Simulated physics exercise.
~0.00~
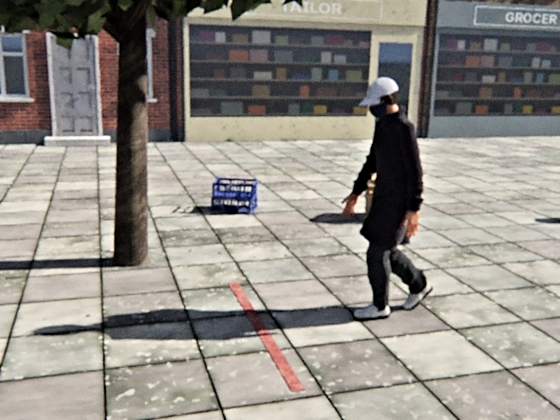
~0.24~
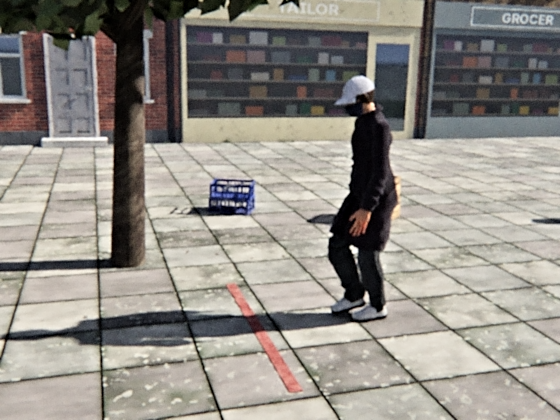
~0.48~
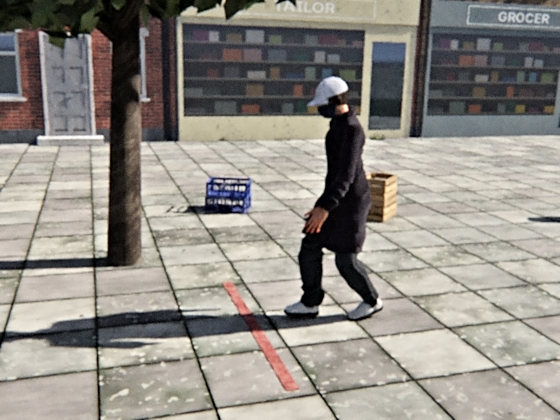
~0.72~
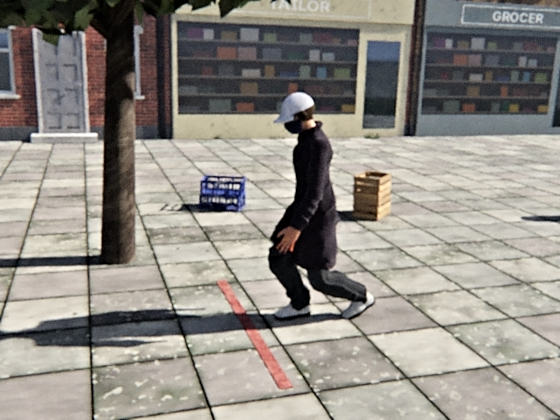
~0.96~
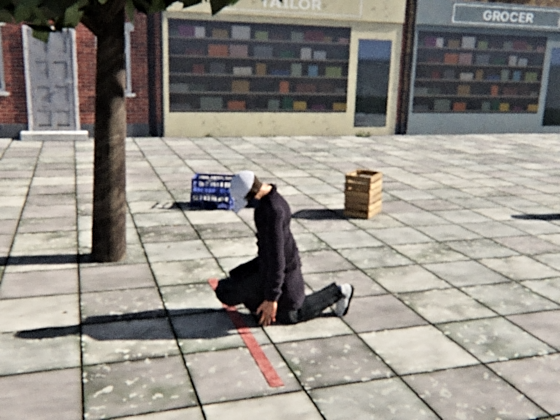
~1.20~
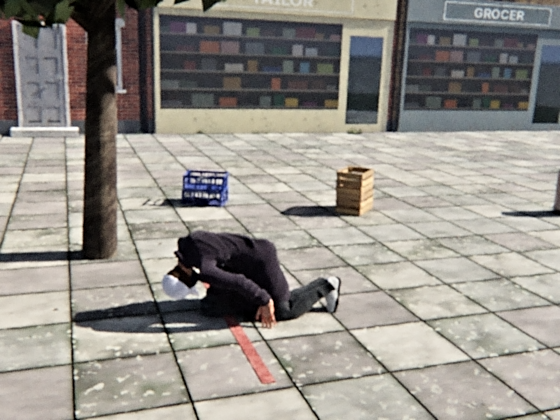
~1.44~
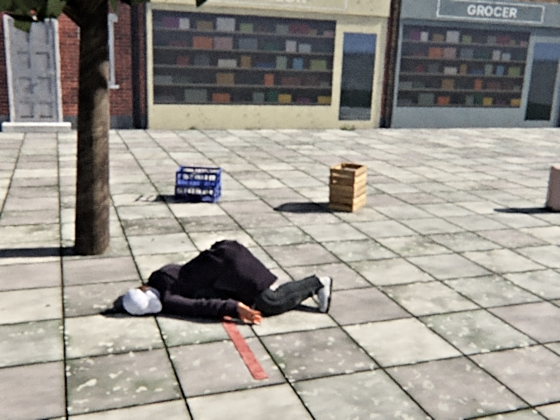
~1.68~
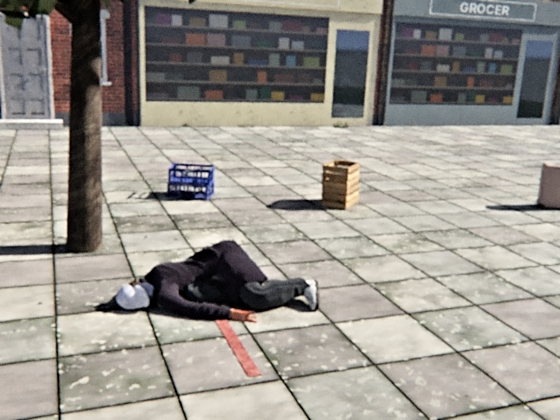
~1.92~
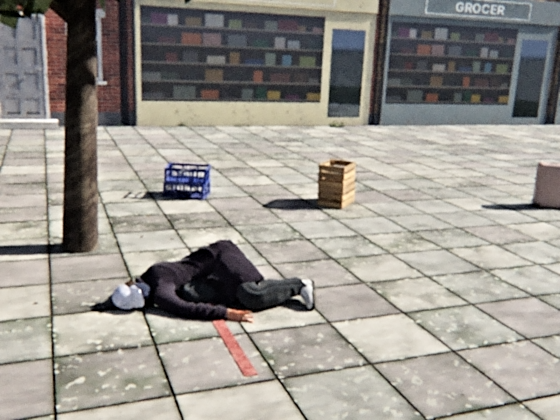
A walker in a white cap collapses leftward, head and chest beyond the red strip, hips short.
